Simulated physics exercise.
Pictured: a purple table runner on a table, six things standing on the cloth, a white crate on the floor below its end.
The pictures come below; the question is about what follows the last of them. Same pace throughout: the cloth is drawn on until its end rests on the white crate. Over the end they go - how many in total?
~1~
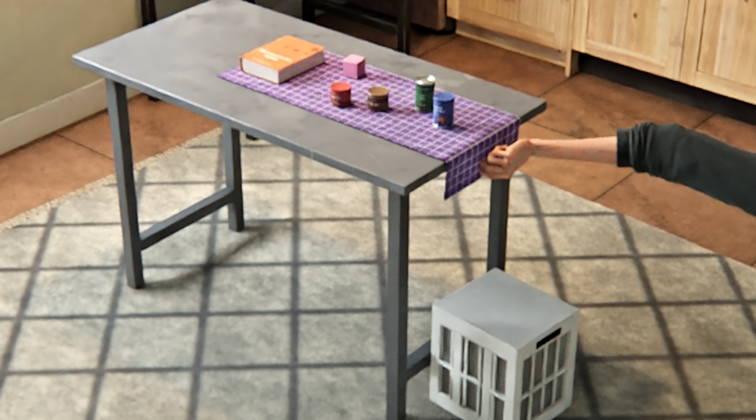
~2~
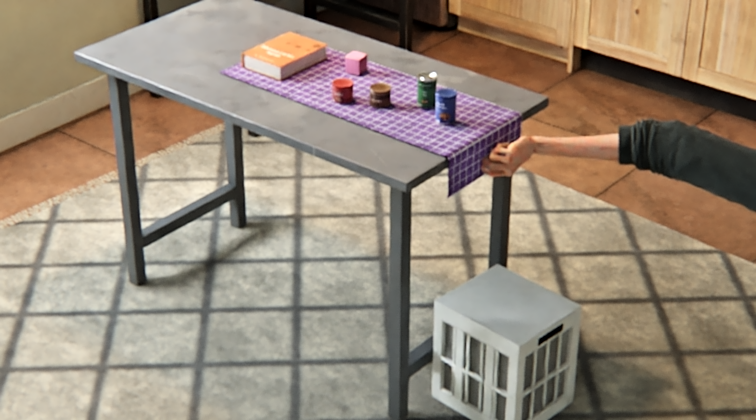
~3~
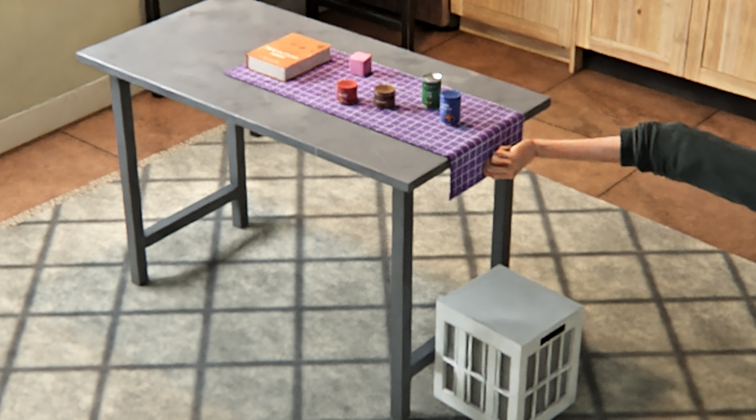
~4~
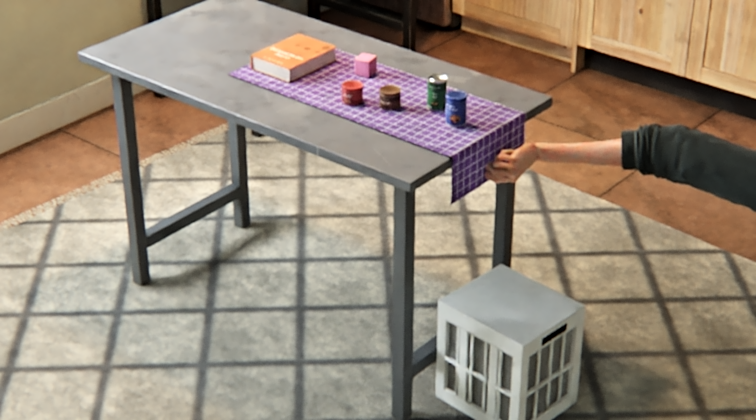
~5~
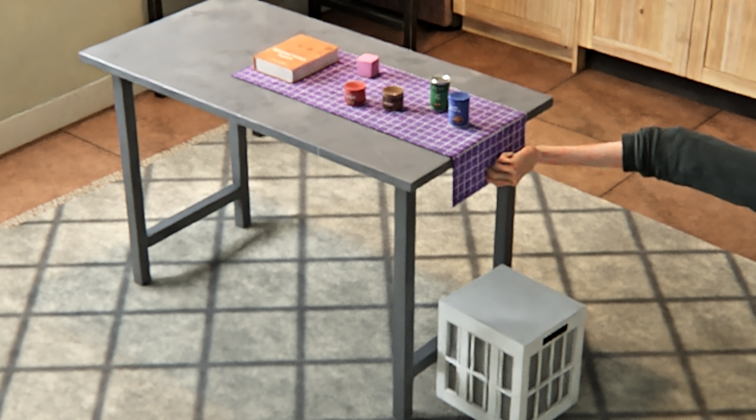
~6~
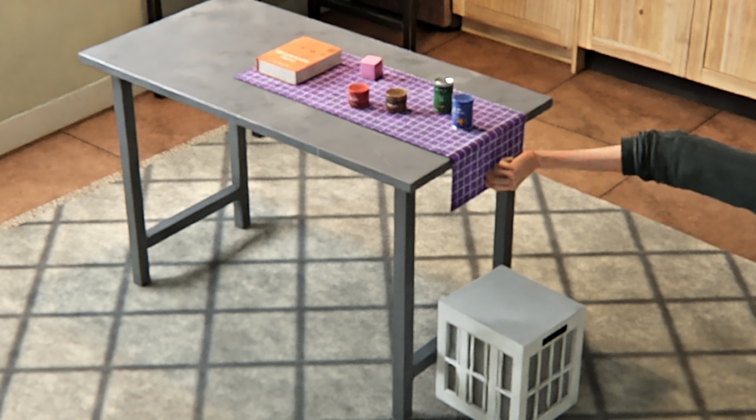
The number that drops will be three.
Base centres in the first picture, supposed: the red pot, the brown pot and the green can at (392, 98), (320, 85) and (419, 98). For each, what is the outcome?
Red pot: Off. Brown pot: Still up. Green can: Off.
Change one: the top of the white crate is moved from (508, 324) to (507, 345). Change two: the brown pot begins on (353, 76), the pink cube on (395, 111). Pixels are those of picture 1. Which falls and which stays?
In the end the brown pot is still on top and the pink cube is no longer on top.
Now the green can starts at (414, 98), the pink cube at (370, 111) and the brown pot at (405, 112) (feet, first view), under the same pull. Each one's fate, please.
Record - green can lost; pink cube lost; brown pot lost.
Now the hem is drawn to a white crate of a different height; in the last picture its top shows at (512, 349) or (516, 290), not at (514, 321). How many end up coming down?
Counts: 4 / 2.
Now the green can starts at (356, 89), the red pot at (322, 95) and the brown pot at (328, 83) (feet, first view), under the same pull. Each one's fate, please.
You'd see the green can hang on, the red pot hang on and the brown pot hang on.
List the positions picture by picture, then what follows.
The first frame shows hem (445, 201); blue can (444, 96); green can (425, 80); brown pot (378, 91); red pot (341, 86); pink cube (354, 59); top of the crate (508, 324).
The second frame shows hem (448, 199); blue can (447, 93).
The third frame shows hem (449, 201); green can (432, 77).
The fourth frame shows hem (451, 205); brown pot (390, 89); top of the crate (514, 321).
The fifth frame shows hem (452, 208); red pot (355, 85).
The sixth frame shows hem (450, 212); blue can (463, 97); green can (444, 81); brown pot (396, 92); red pot (358, 87); pink cube (372, 60).
A little later, hem near (488, 216); all still up.
Next, hem near (488, 257); blue can and green can gone.
Later still, hem on the crate; blue can, green can and brown pot gone.
When it is over, hem on the crate; blue can, green can and brown pot gone. The answer is three.
